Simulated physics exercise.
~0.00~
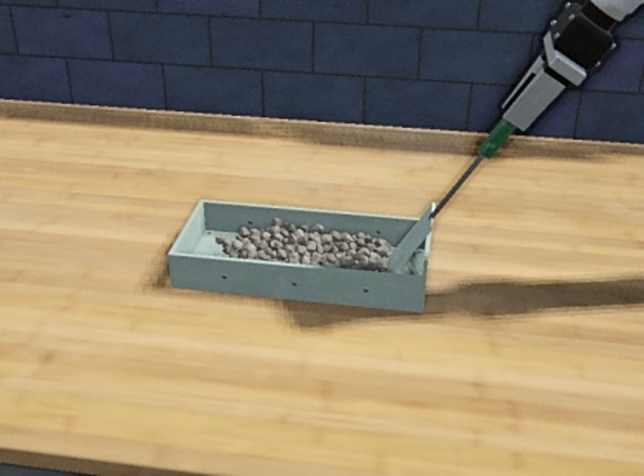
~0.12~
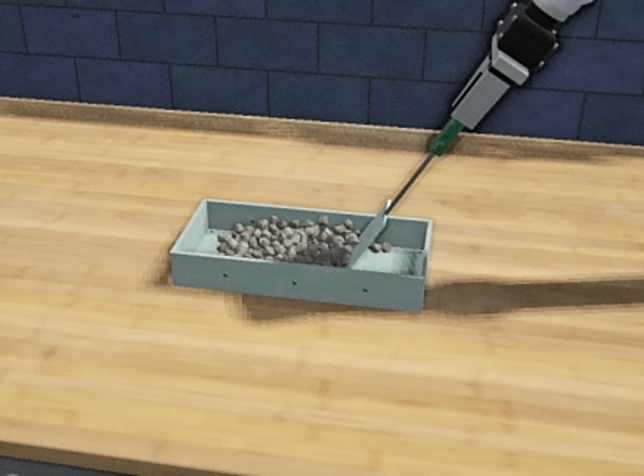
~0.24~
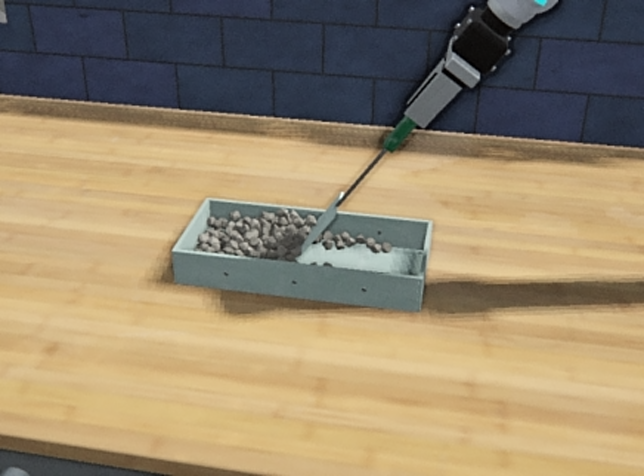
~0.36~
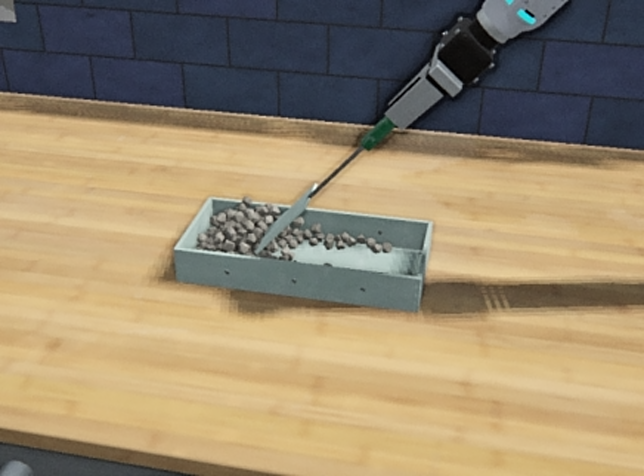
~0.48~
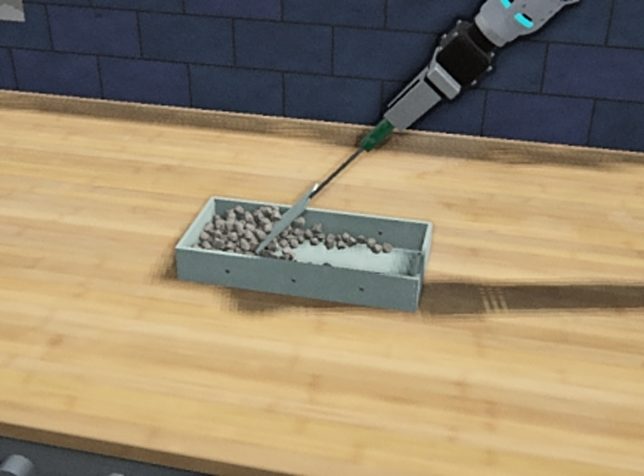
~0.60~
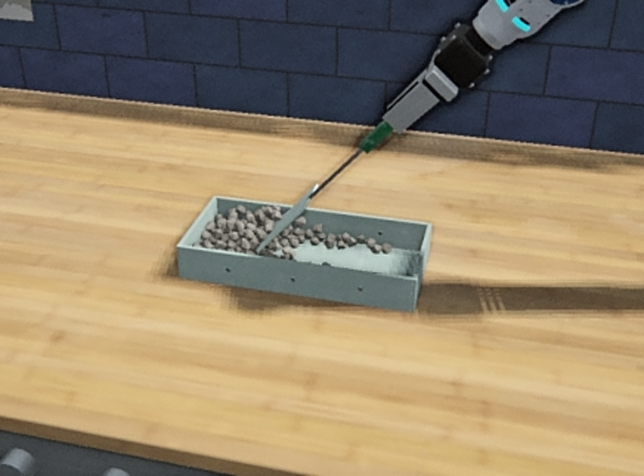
To begin with, a robot arm holds a turner with a green-collared handle at the right end of a shallow, pale blue-green tray of small grey pebbles on a wooden counter. The arm sweeps the blade left through the tray, pushing the pebbles ahead of it and baring the pale bottom behind. As it passes the middle, a thin line of pebbles stays along the back wall while the rest bunch up on the left. The blade then tips a little flatter and stops. It stays there, with the heaped pebbles still inside the unmoved tray.
